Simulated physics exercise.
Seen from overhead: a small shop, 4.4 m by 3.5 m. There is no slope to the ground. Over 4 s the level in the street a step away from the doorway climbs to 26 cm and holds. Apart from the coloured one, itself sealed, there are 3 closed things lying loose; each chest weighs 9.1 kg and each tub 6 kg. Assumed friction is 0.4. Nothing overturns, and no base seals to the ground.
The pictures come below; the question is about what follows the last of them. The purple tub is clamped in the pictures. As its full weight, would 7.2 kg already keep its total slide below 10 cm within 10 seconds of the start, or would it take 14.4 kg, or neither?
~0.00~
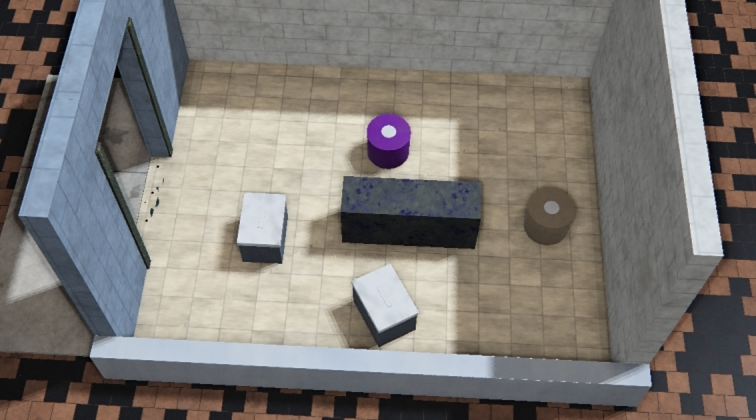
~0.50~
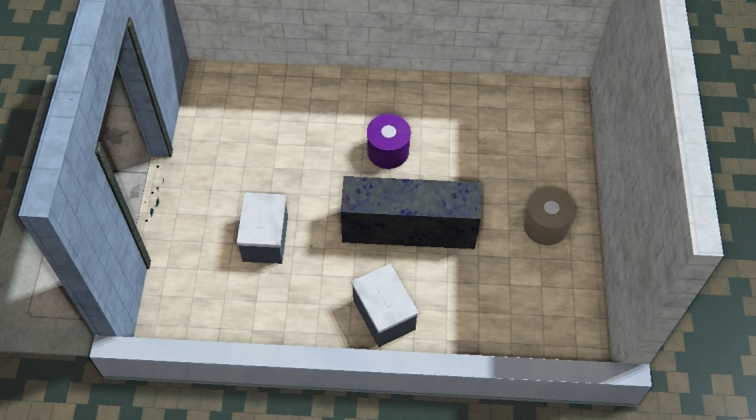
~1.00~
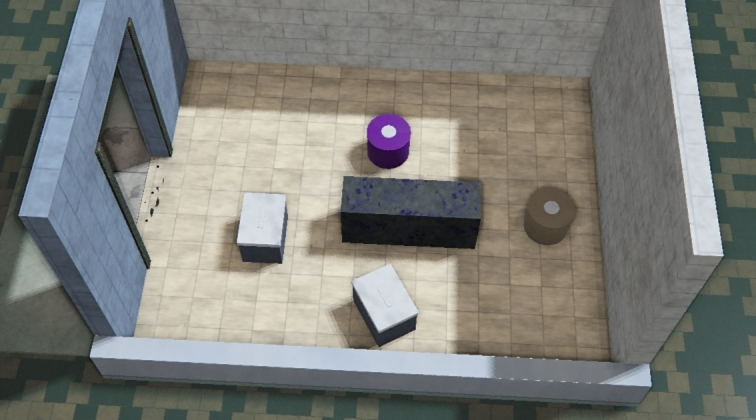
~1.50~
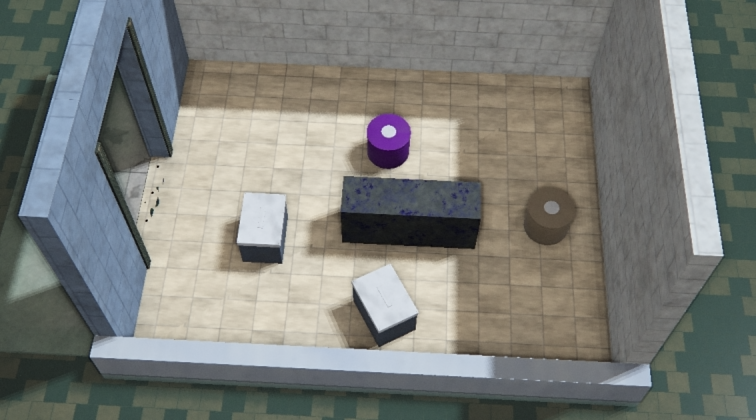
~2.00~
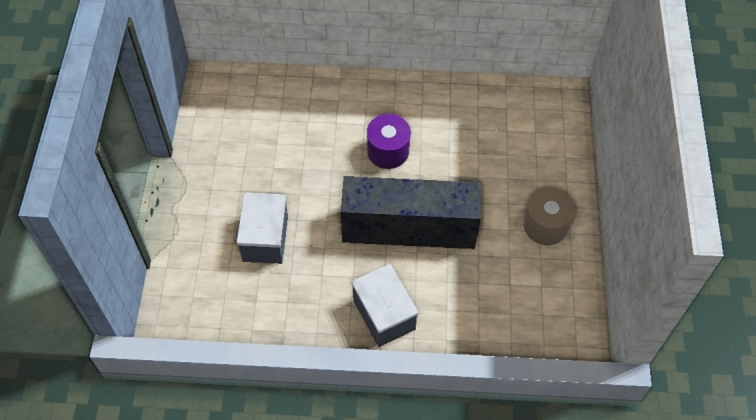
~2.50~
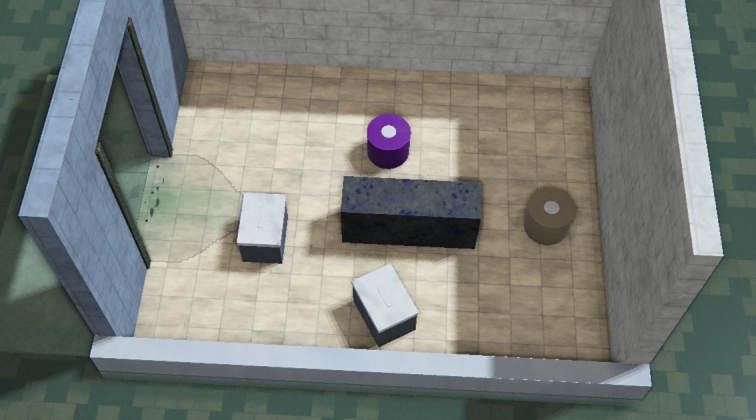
Most likely it will manage with neither mass.
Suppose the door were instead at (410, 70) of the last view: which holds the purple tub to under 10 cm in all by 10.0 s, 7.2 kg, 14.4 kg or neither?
I'd say neither one will work.
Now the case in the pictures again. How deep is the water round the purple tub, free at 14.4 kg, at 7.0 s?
Around 6 cm.
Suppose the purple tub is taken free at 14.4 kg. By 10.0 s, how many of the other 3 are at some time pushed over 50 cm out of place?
All told, that gives 3.
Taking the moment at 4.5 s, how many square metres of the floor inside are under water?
I'd put it close to 7.5 m2.
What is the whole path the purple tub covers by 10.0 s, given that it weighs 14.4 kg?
Total distance: Near 200 cm.
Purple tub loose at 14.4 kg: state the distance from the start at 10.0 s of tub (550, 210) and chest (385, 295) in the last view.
One is off by 140 cm, the other by 200 cm, in the order asked.
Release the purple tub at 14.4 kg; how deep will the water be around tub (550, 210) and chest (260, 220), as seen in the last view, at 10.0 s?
Some 13 cm at the first, some 12 cm at the second.
After 3.5 s the purple tub would be 0 cm from its start with 7.2 kg and 0 cm from its start with 14.4 kg; 0 cm of water round it then.
After 4.5 s the purple tub would be 28 cm from its start with 7.2 kg and 4 cm from its start with 14.4 kg; 5 cm of water round it then.
After 7.0 s the purple tub would be 198 cm from its start with 7.2 kg and 108 cm from its start with 14.4 kg; 6 cm of water round it then.
After 10.0 s the purple tub would be 106 cm from its start with 7.2 kg and 189 cm from its start with 14.4 kg; 18 cm of water round it then.
